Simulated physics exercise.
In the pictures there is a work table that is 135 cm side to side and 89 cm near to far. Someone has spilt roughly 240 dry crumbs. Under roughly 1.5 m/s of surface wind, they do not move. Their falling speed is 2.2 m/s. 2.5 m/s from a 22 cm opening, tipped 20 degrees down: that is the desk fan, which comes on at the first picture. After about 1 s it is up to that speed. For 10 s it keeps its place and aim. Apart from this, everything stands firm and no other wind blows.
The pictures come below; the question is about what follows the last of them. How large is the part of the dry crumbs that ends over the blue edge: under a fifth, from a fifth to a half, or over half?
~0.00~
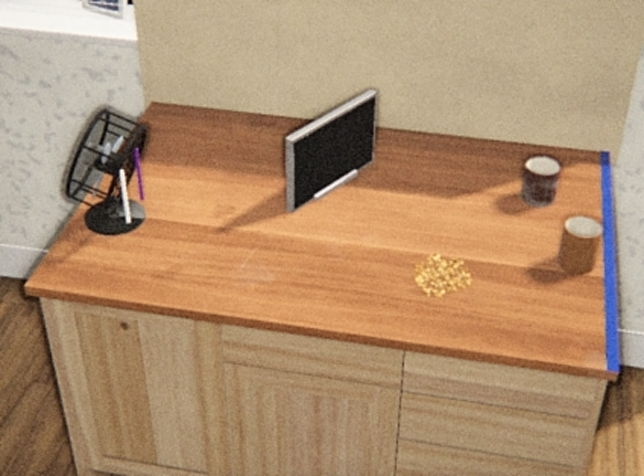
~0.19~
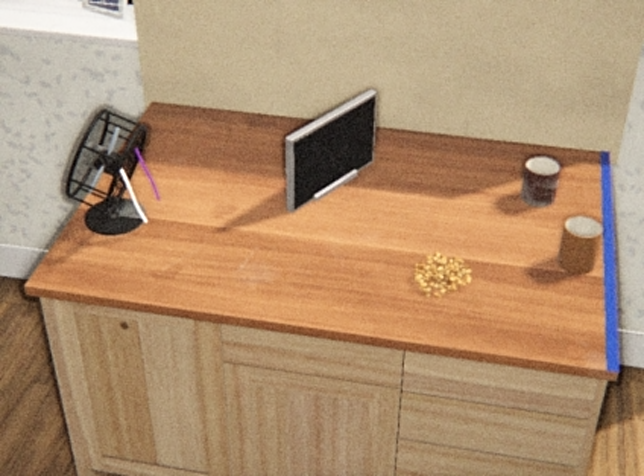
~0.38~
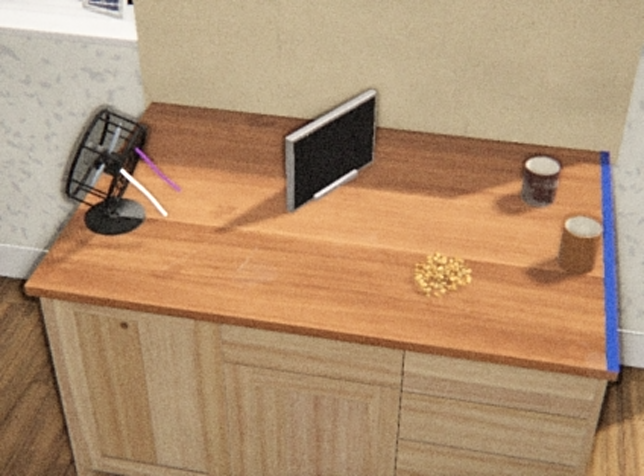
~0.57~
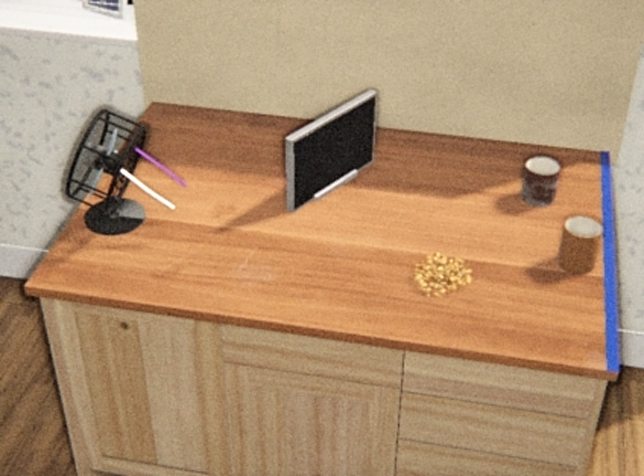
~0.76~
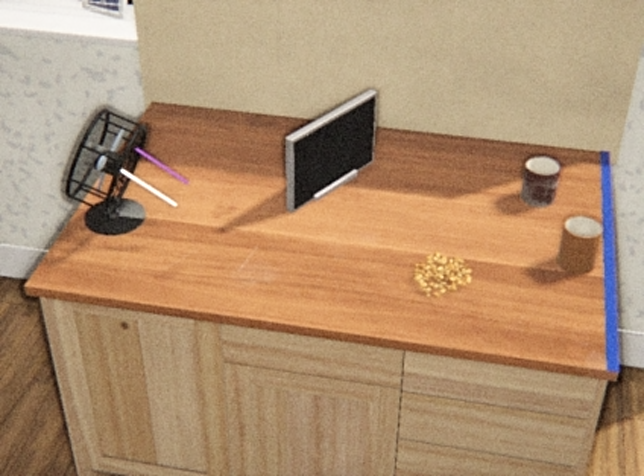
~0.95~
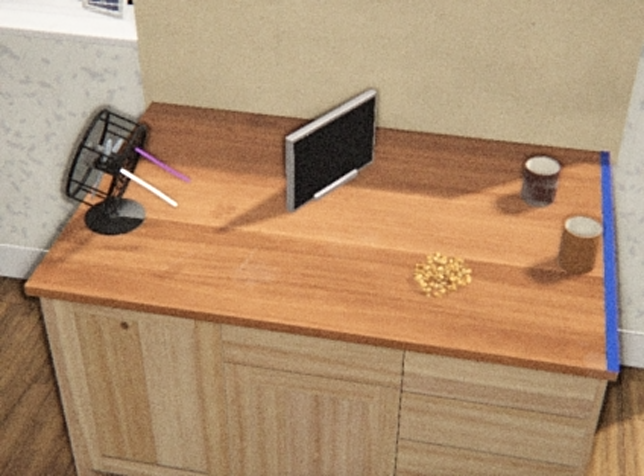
Once it stops, the bulk are across the blue edge.
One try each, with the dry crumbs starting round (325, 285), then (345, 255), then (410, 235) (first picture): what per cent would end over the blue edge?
It goes 25 %, then 90 %, then 70 %.
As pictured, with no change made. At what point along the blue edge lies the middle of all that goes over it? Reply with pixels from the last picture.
Close to pixel (616, 312).
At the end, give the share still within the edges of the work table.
About 0 %.
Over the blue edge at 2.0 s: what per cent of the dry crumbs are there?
I'd put it at some 100 %.
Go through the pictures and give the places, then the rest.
In the first picture, the middle of the dry crumbs is near (443, 276), none has stirred yet and the mouth of the desk fan is at (107, 161).
In the second picture, the middle of the dry crumbs is near (443, 274), none has stirred yet and the blue edge is centred on (614, 247).
In the third picture, the middle of the dry crumbs is near (443, 274), none has stirred yet, the top of a mug is at (584, 226) and the top of a mug is at (543, 166).
In the fourth picture, the middle of the dry crumbs is near (443, 274) and none has stirred yet.
In the fifth picture, the middle of the dry crumbs is near (443, 274) and none has stirred yet.
In the sixth picture, the middle of the dry crumbs is near (443, 274) and none has stirred yet.
After 2.0 s, 2 % are on the move or not yet settled, 100 % are over the blue edge.
After 3.2 s, 0 % are on the move or not yet settled, 100 % are over the blue edge.
After 5.5 s, 0 % are on the move or not yet settled, 100 % are over the blue edge.
After 10.0 s, at the end, 100 % are over the blue edge.
